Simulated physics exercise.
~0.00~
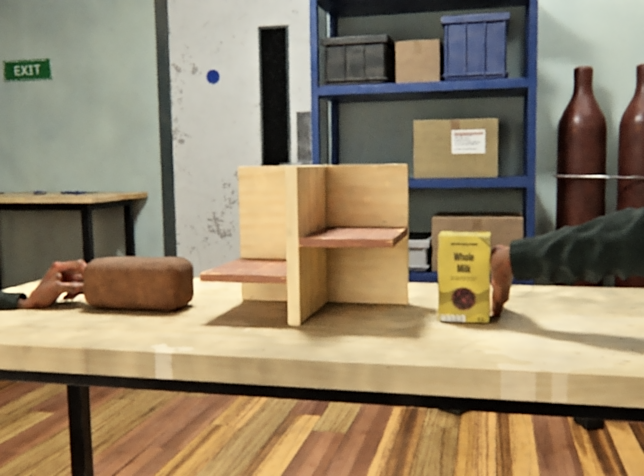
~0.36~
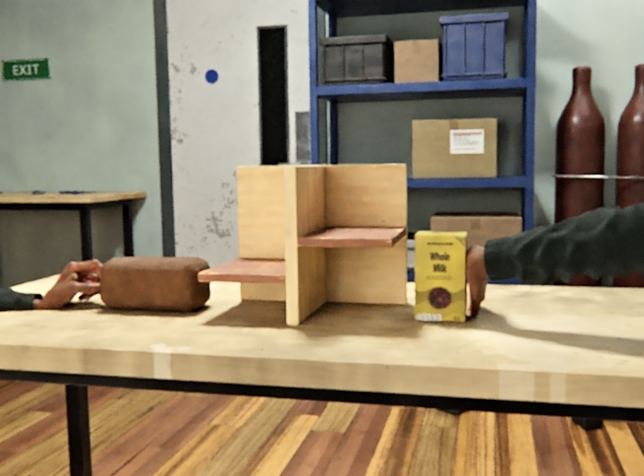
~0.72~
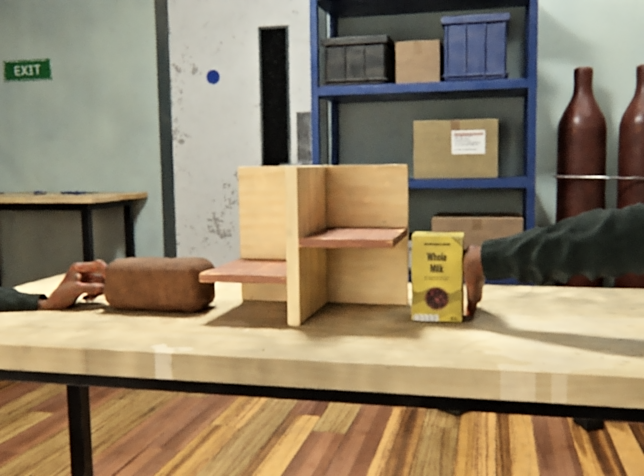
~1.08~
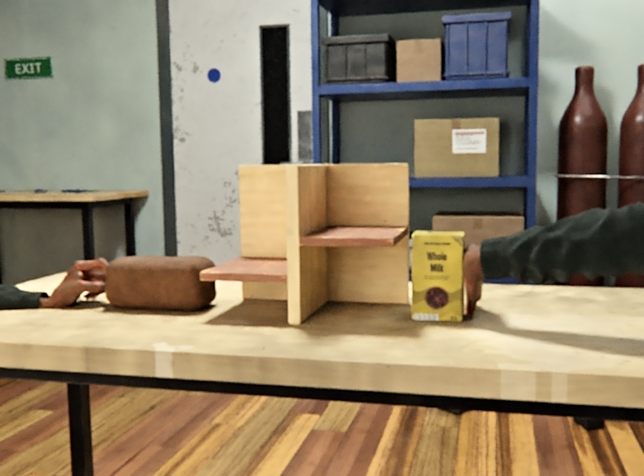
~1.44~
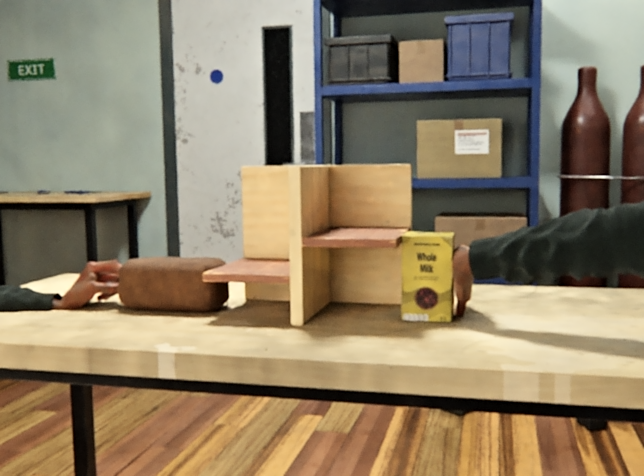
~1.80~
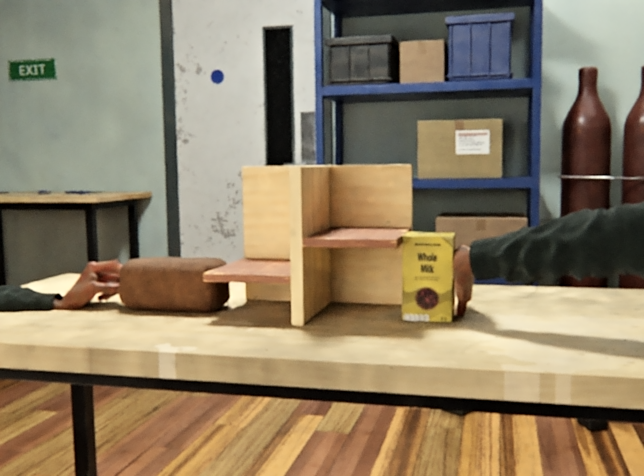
Two hands slide a brown loaf and a yellow carton inward toward a wooden shelf.
